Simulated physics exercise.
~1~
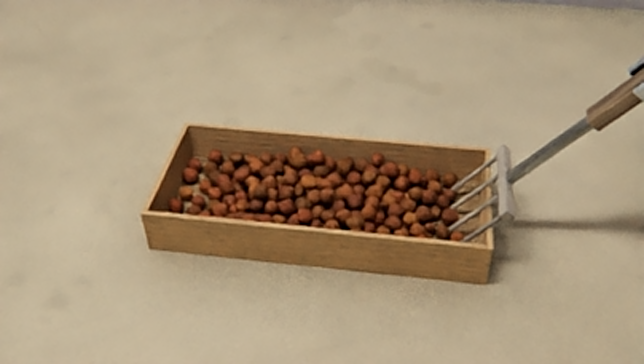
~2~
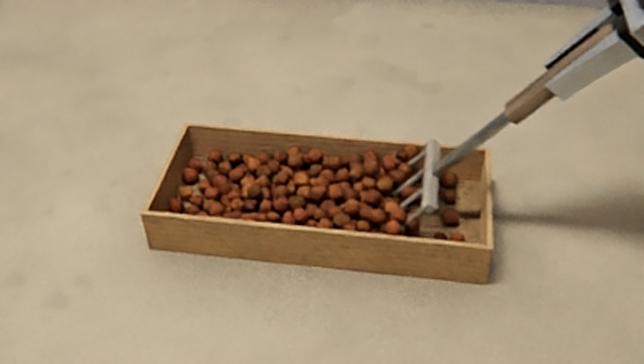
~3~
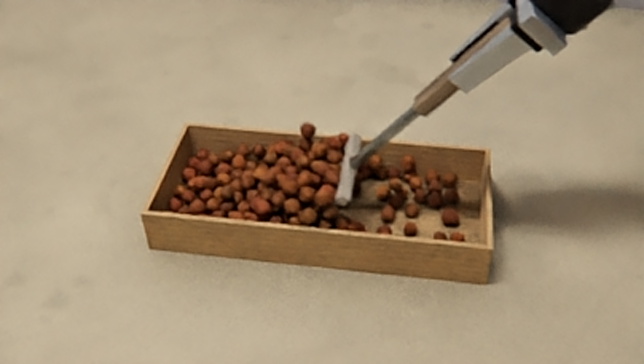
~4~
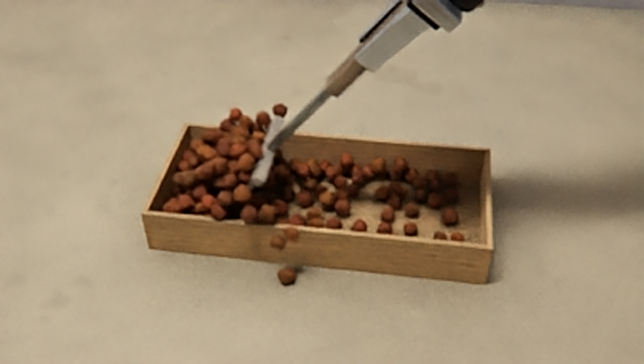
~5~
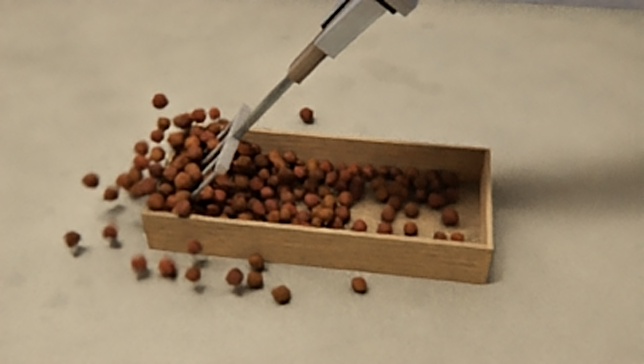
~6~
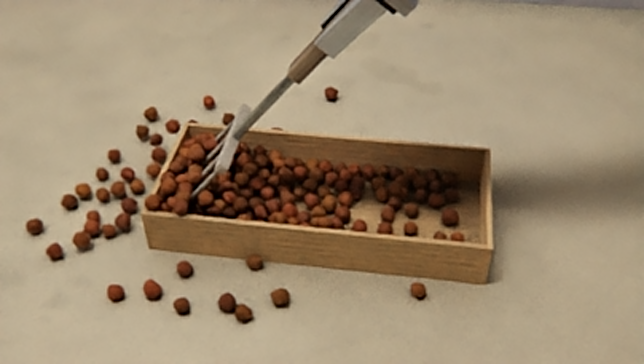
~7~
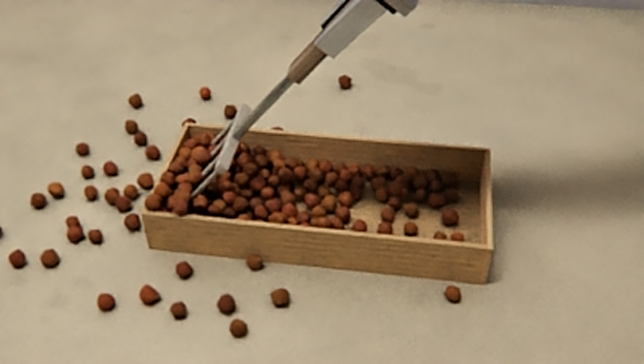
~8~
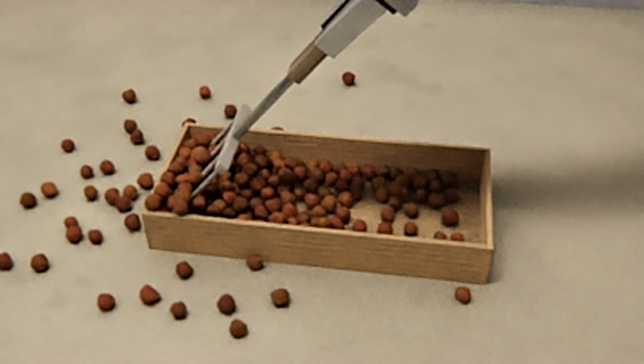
A robot arm dragged a fork leftward through a wooden trough of hazelnuts, heaping them at the left end until some spilled over the sides and rolled across the table, then the fork stopped there with most nuts still in the trough.
